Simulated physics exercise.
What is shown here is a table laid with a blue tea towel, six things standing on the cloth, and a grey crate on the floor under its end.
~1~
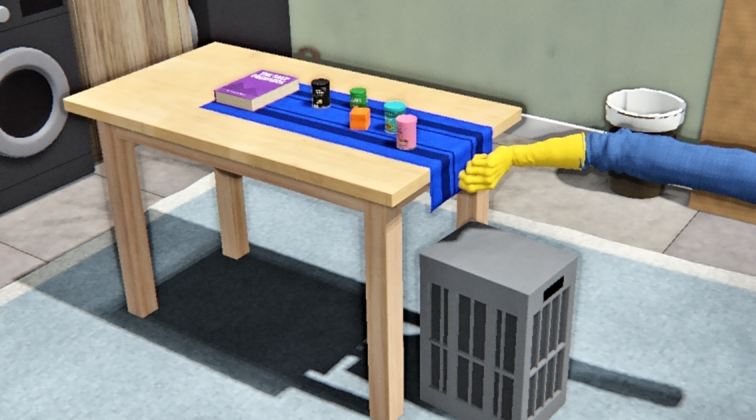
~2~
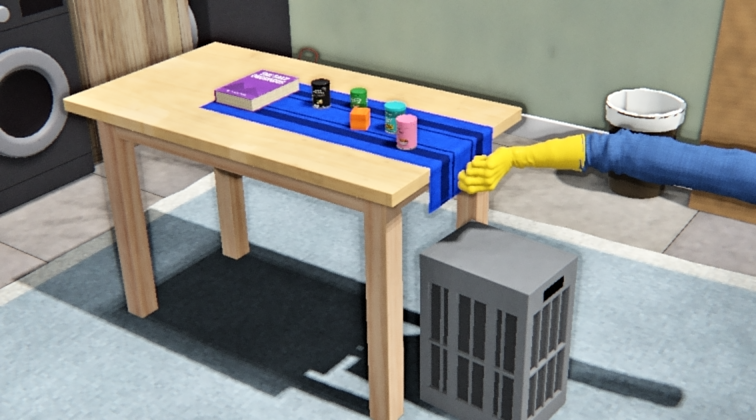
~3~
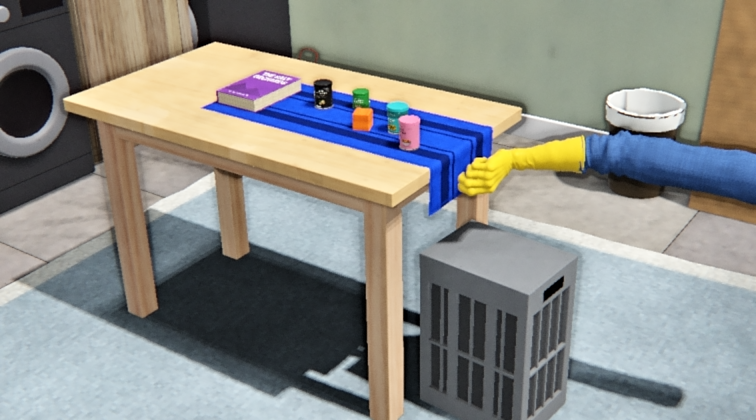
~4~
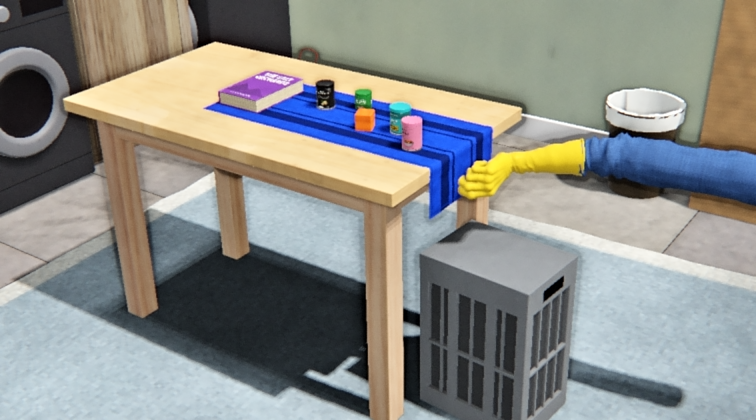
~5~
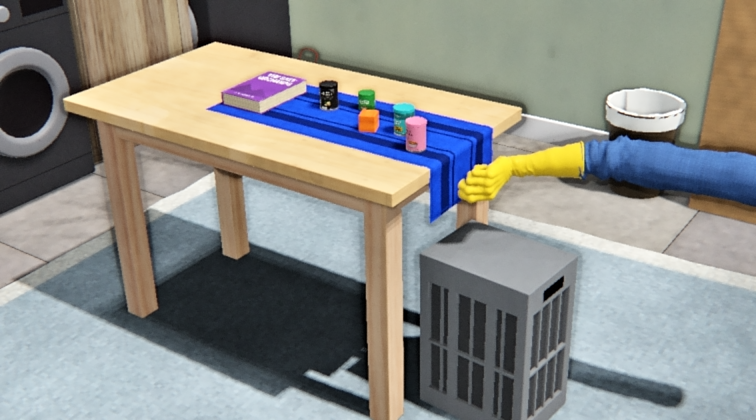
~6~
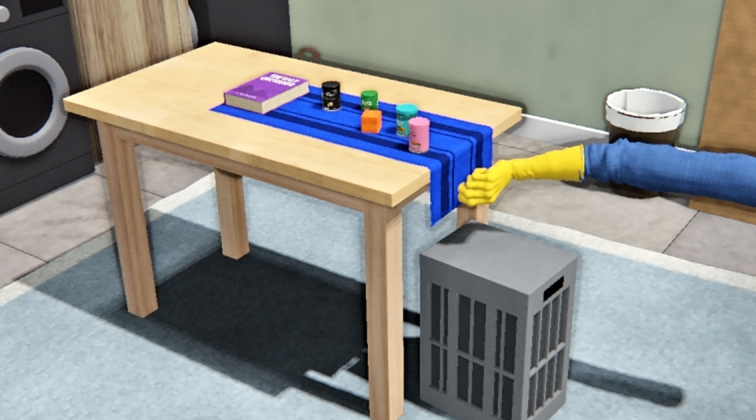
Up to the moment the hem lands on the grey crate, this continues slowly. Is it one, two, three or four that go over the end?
One piece drops off.
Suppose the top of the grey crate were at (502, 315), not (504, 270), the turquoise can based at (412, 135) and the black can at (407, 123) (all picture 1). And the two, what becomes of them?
The turquoise can? Lost. The black can? Lost.
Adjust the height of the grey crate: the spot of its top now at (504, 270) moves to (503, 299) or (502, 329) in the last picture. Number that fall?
2 and 3.
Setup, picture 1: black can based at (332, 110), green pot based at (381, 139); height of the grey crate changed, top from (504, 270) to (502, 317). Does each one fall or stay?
Black can stays, green pot is gone.
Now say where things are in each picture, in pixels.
In the first picture, hem (430, 213); pink can (406, 118); turquoise can (395, 105); orange cube (360, 111); green pot (358, 90); black can (320, 81); top of the crate (504, 270).
In the second picture, hem (429, 214); pink can (407, 118).
In the third picture, hem (429, 216); turquoise can (398, 105).
In the fourth picture, hem (429, 219); orange cube (365, 112); top of the crate (504, 270).
In the fifth picture, hem (430, 223); green pot (366, 92).
In the sixth picture, hem (431, 227); pink can (419, 121); turquoise can (407, 107); orange cube (371, 114); green pot (369, 93); black can (331, 84).
Early on, hem near (462, 227); all still up.
Midway, hem on the crate; pink can gone.
Finally, hem on the crate; pink can gone. Over the edge go one.
